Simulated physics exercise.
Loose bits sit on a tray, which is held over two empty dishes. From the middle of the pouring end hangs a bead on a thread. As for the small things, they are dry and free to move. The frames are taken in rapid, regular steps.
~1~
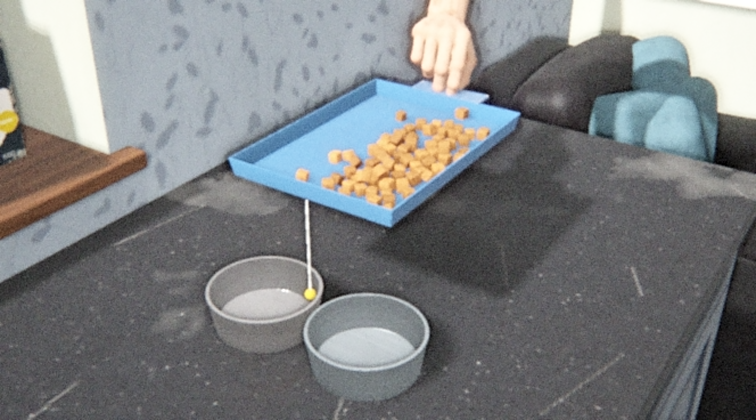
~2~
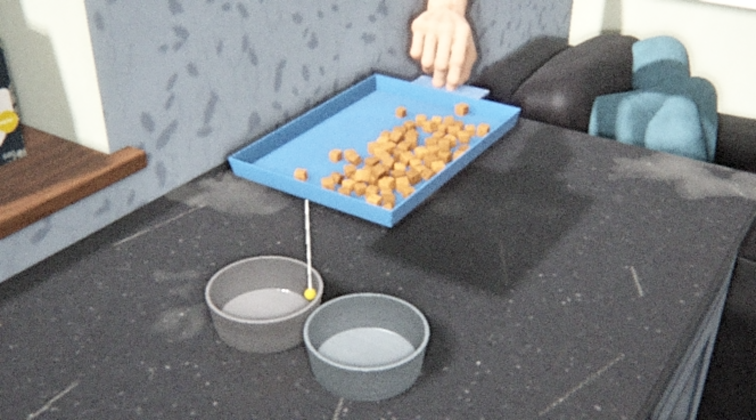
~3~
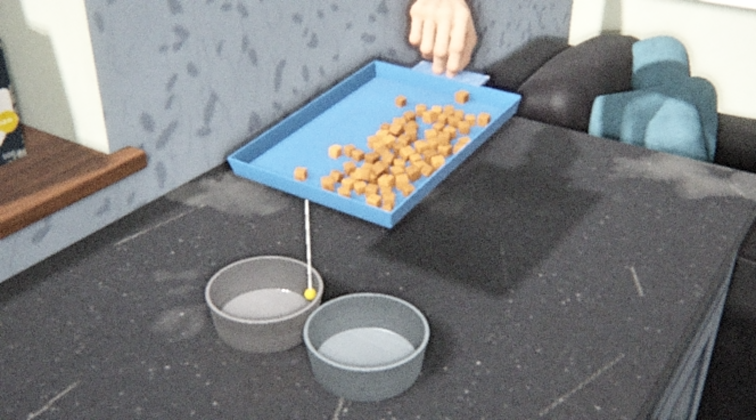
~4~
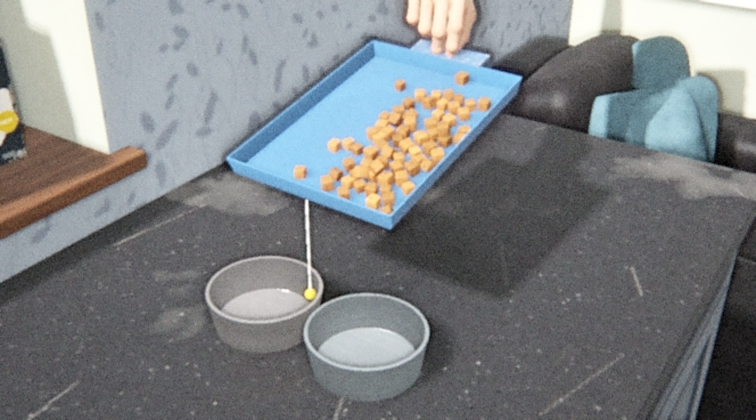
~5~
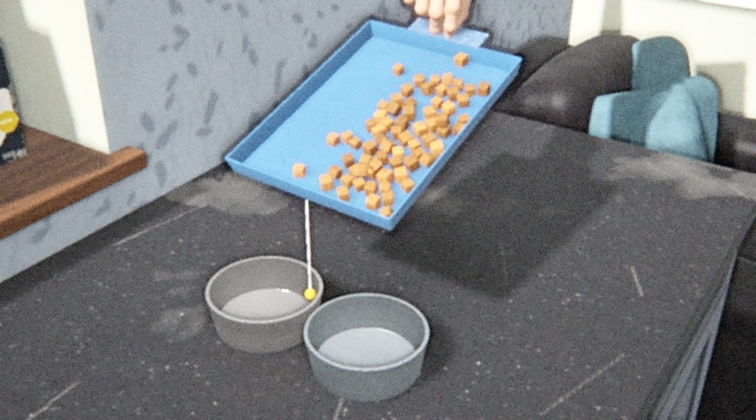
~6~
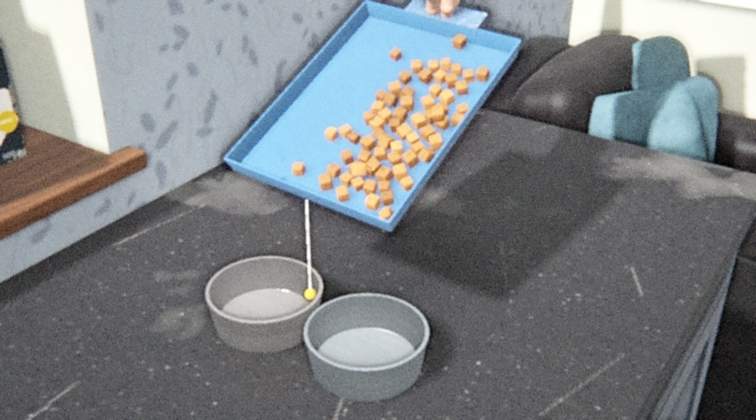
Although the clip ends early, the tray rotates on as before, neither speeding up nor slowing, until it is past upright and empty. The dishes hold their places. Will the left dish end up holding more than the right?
No, I'd say most of it lands in the right one, honestly.
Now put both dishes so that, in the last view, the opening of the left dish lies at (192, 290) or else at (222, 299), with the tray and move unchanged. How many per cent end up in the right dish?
Close to 40 in a hundred, then close to 50 in a hundred.
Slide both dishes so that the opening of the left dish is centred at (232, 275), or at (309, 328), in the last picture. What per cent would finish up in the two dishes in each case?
Roughly 20% on the first try and 50% on the second.
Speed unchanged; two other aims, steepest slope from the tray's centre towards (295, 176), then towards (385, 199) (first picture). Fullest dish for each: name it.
For the first heading it's the dish at left, and for the second it's the dish at right.
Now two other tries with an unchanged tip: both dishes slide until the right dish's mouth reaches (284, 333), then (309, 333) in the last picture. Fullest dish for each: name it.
With the dishes at the first place it's the right-side dish, and at the second it's the right-side dish.
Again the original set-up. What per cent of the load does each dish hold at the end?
Result - left dish: 0 %; right dish: 20 %.
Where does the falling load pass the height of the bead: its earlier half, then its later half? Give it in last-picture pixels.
The early half goes through (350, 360), the late half through (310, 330).
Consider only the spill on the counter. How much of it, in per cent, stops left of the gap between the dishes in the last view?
Around 80 per cent, I reckon.
Shortly afterwards, tray tipped steeply; all but a few on the tray; only a few outside both; only a few in the air.
Next, tray tipped past a quarter turn; near two thirds on the tray; only a few in the right dish; only a few in the left dish; a little outside both; a little in the air.
Some moments later, tray tipped past a quarter turn; near a quarter in the right dish; a little in the left dish; the bulk outside both.
In the end, tray tipped past a quarter turn; near a quarter in the right dish; a little in the left dish; the bulk outside both.
